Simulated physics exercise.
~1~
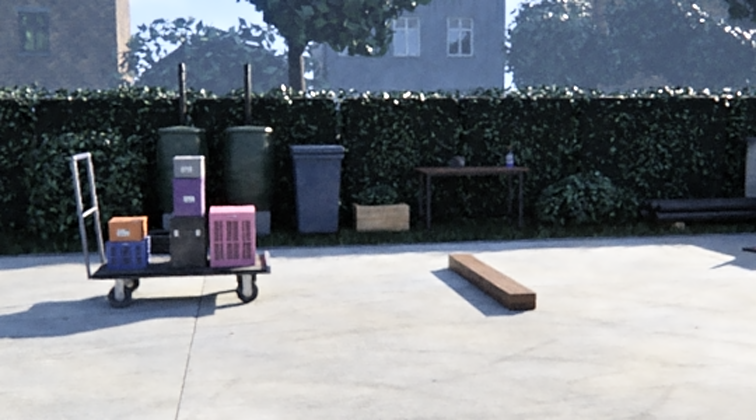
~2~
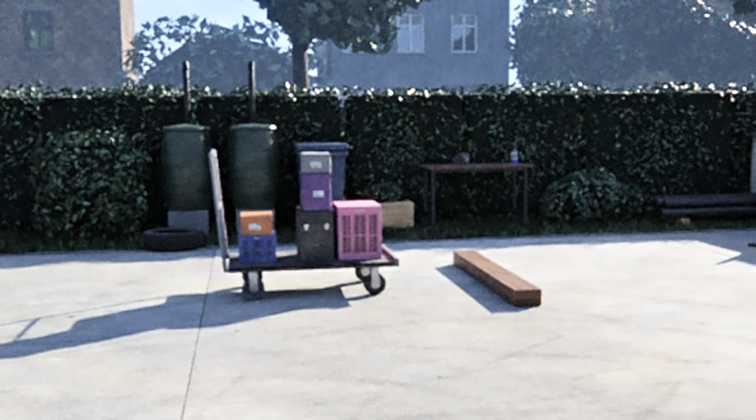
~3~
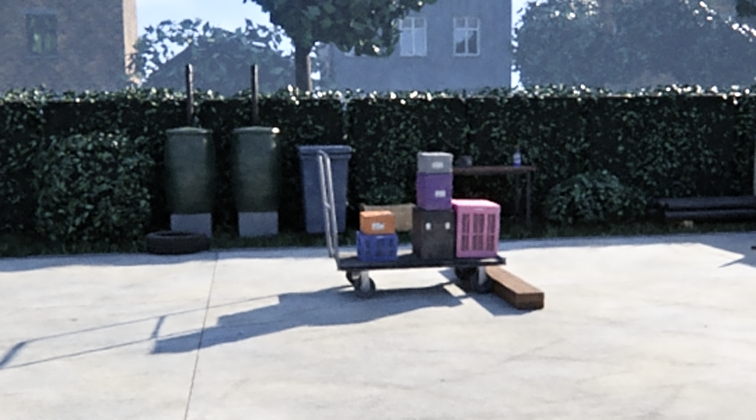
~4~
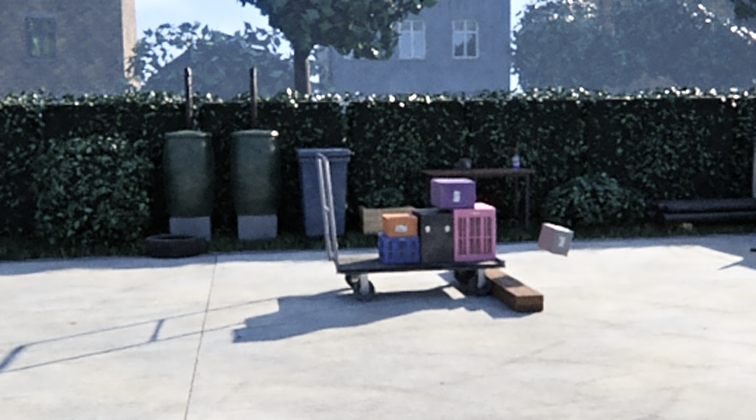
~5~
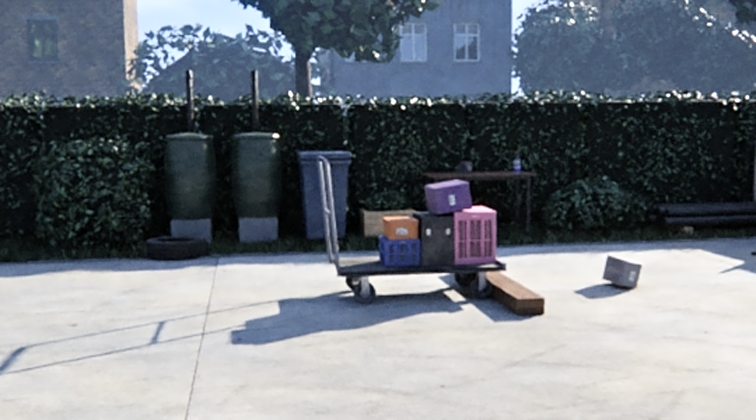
We see a platform trolley loaded with crates and boxes roll right across a paved yard and stop against a wooden beam; the grey box flies off ahead onto the ground, while the purple one tips over and stays aboard with the rest.
